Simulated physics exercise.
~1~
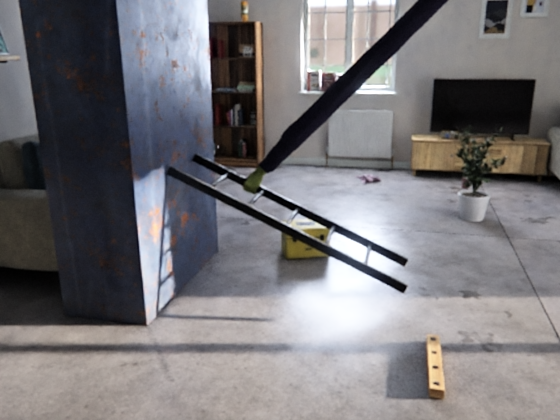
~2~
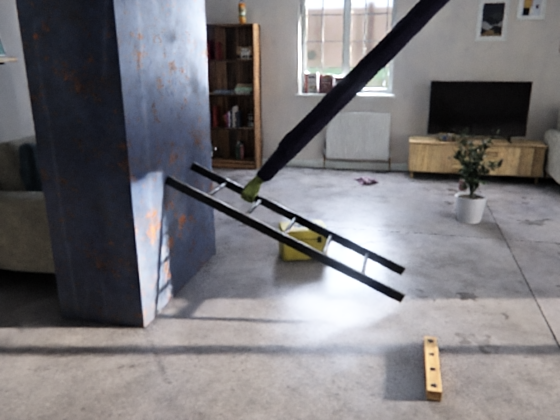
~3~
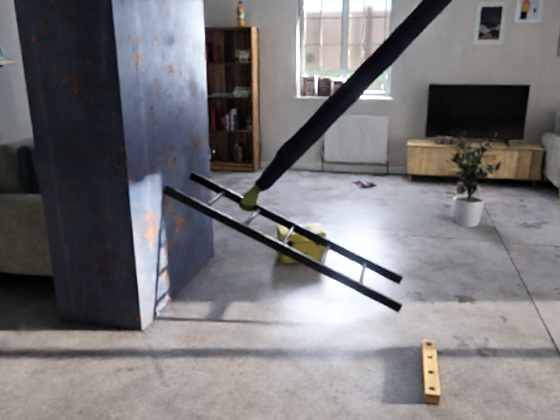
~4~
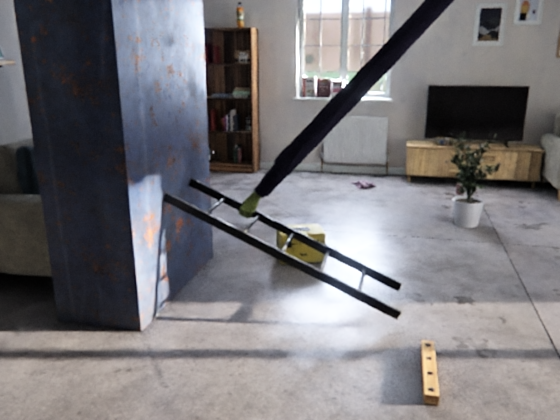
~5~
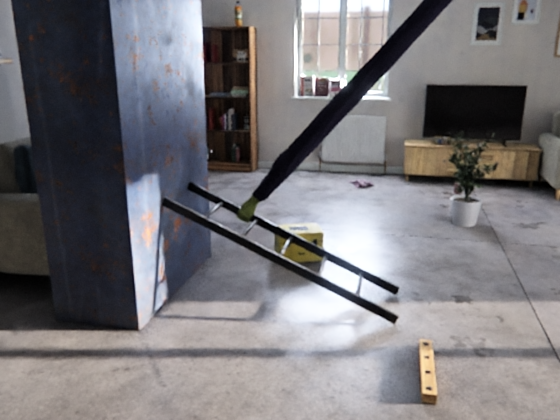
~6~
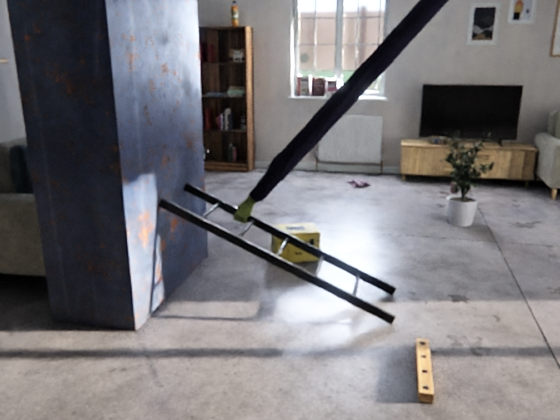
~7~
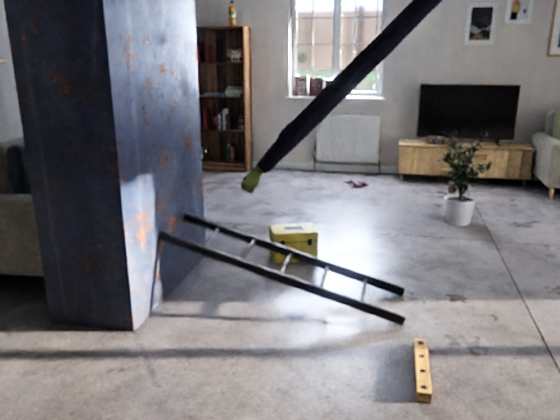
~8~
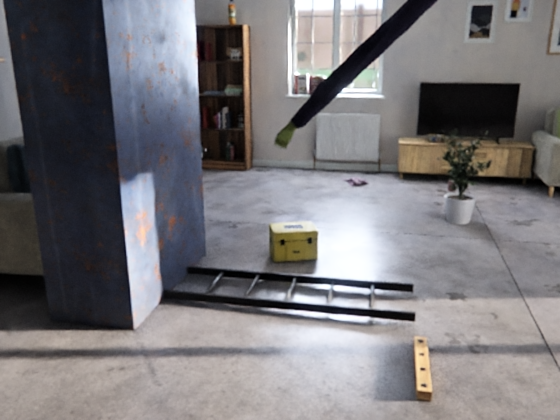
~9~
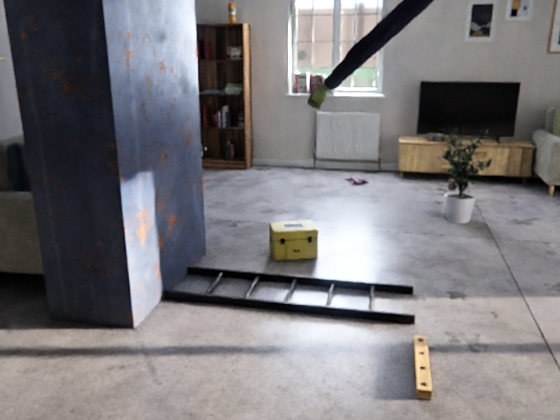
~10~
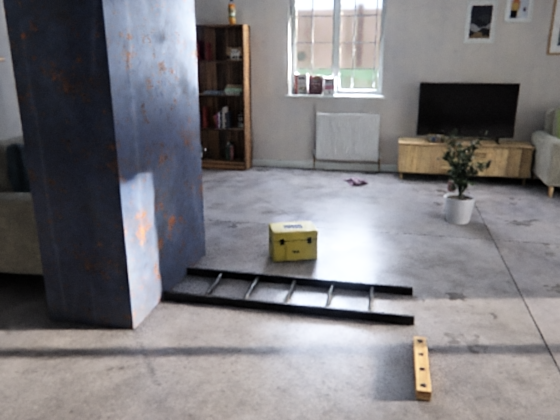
In a grey-floored living room, seen from a slightly swaying handheld view, a dark blue, rust-flecked block stands at left, with a bookcase, window, television and potted plant behind. A dark-sleeved arm with a greenish hand reaches from the upper right, holding a black ladder-like rack slanted against the block. A yellow toolbox sits behind it, and a short wooden strip lies at lower right. The hand lowers the rack a little, then lets go and draws back. The rack slips down and drops flat, ending on the floor beside the block while the toolbox and strip stay put.
